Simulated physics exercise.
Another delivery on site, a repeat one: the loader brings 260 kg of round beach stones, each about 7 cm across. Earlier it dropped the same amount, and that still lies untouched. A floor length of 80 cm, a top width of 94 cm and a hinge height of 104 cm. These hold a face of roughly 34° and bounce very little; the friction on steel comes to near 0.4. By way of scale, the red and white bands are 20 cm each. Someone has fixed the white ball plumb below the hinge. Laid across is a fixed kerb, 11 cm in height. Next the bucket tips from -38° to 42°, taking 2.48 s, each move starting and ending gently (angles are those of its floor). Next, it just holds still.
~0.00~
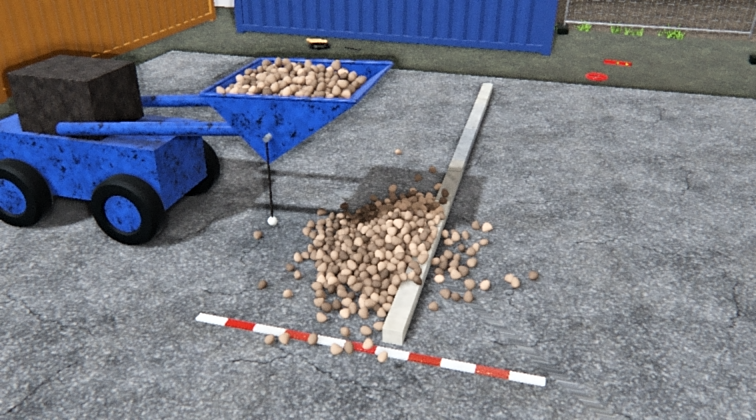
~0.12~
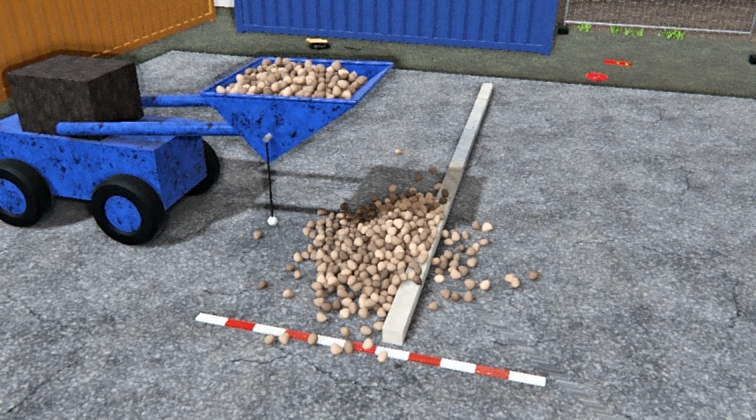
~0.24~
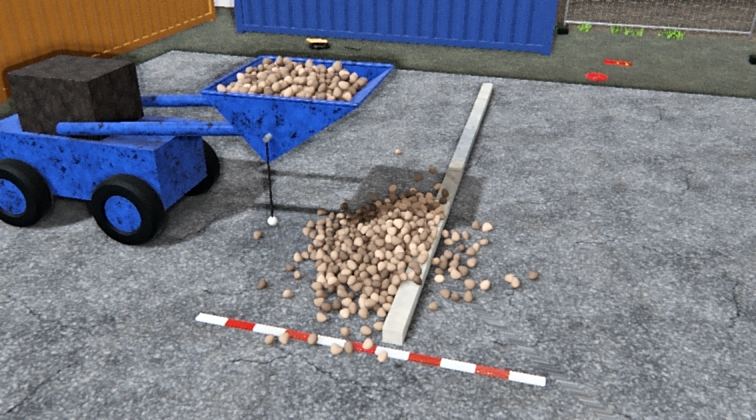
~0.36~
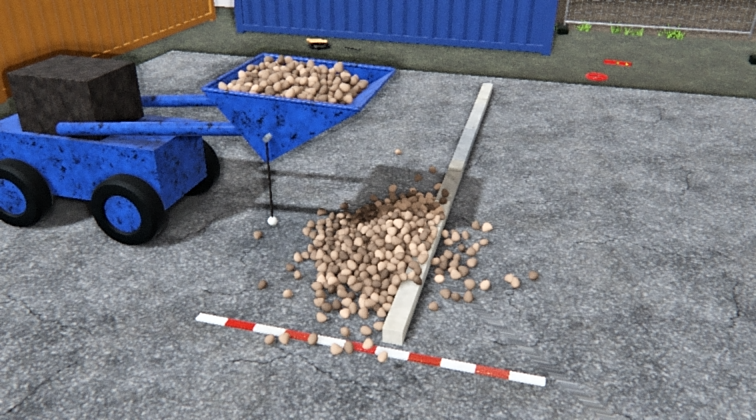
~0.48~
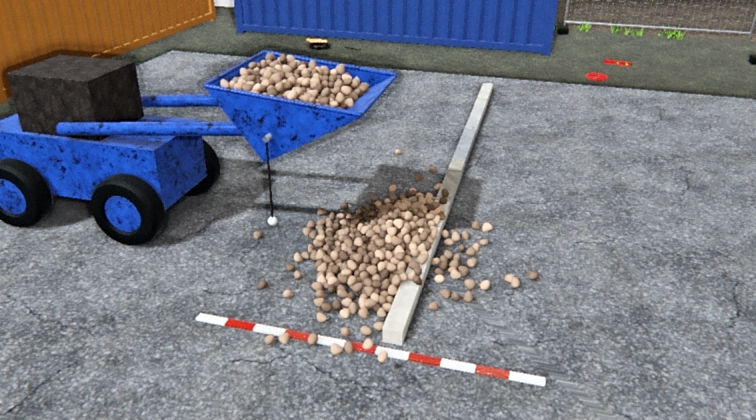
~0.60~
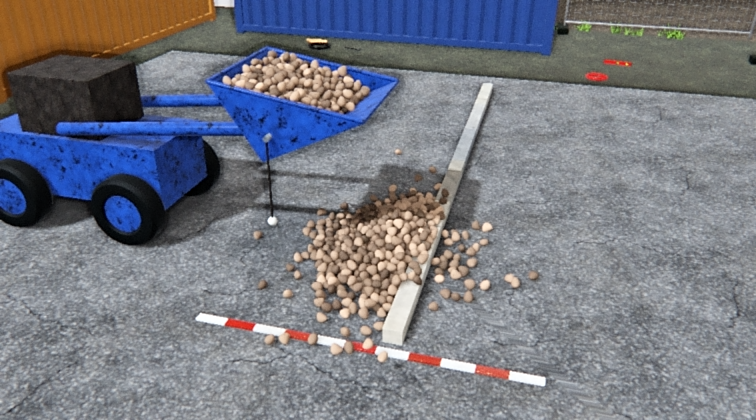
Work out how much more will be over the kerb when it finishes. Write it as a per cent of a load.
Around 28 out of 100.
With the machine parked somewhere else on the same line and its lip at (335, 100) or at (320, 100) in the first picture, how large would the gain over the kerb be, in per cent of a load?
About 10 per cent from the first spot and 0 per cent from the second.
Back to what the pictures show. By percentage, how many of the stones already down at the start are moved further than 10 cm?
15 %.
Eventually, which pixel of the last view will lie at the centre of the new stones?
Middle: Approx. (398, 234) px.
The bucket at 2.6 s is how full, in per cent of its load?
Roughly 0 per cent of its load.
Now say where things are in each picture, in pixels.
The first picture shows lip at (357, 102), floor tilted -38°, highest stones at (300, 72). The earlier load is highest near (399, 222), 23 cm above ground level, 95 % on this side of the kerb, 5 % over the kerb.
The second picture shows lip at (357, 103), floor tilted -37°, highest stones at (298, 70); the stones move at 0.0 m/s on average.
In the third picture, the bucket is at -36°, its lip at (359, 105); the top of the load is at (286, 70); the stones move at 0.1 m/s on average.
In the fourth picture, the bucket is at -33°, its lip at (360, 110); the top of the load is at (278, 68); the stones move at 0.1 m/s on average.
In the fifth picture, the bucket is at -30°, its lip at (362, 115); the top of the load is at (275, 65); the stones move at 0.1 m/s on average.
In the sixth picture, the bucket is at -26°, its lip at (364, 122); the top of the load is at (271, 61); the stones move at 0.1 m/s on average.
After 1.9 s the floor is at 30°; in per cent of one load, 78 in the bucket, 117 on this side of the kerb, 5 over the kerb; the foremost stones are at (494, 270).
After 2.6 s the floor is at 42°; in per cent of one load, 0 in the bucket, 174 on this side of the kerb, 26 over the kerb; the foremost stones are at (531, 272).
After 2.9 s the floor is at 42°; in per cent of one load, 0 in the bucket, 168 on this side of the kerb, 32 over the kerb; the foremost stones are at (553, 273).
After 5.3 s the floor is at 42°; in per cent of one load, 0 in the bucket, 166 on this side of the kerb, 34 over the kerb; the foremost stones are at (563, 271). Net gain over the kerb, 28.
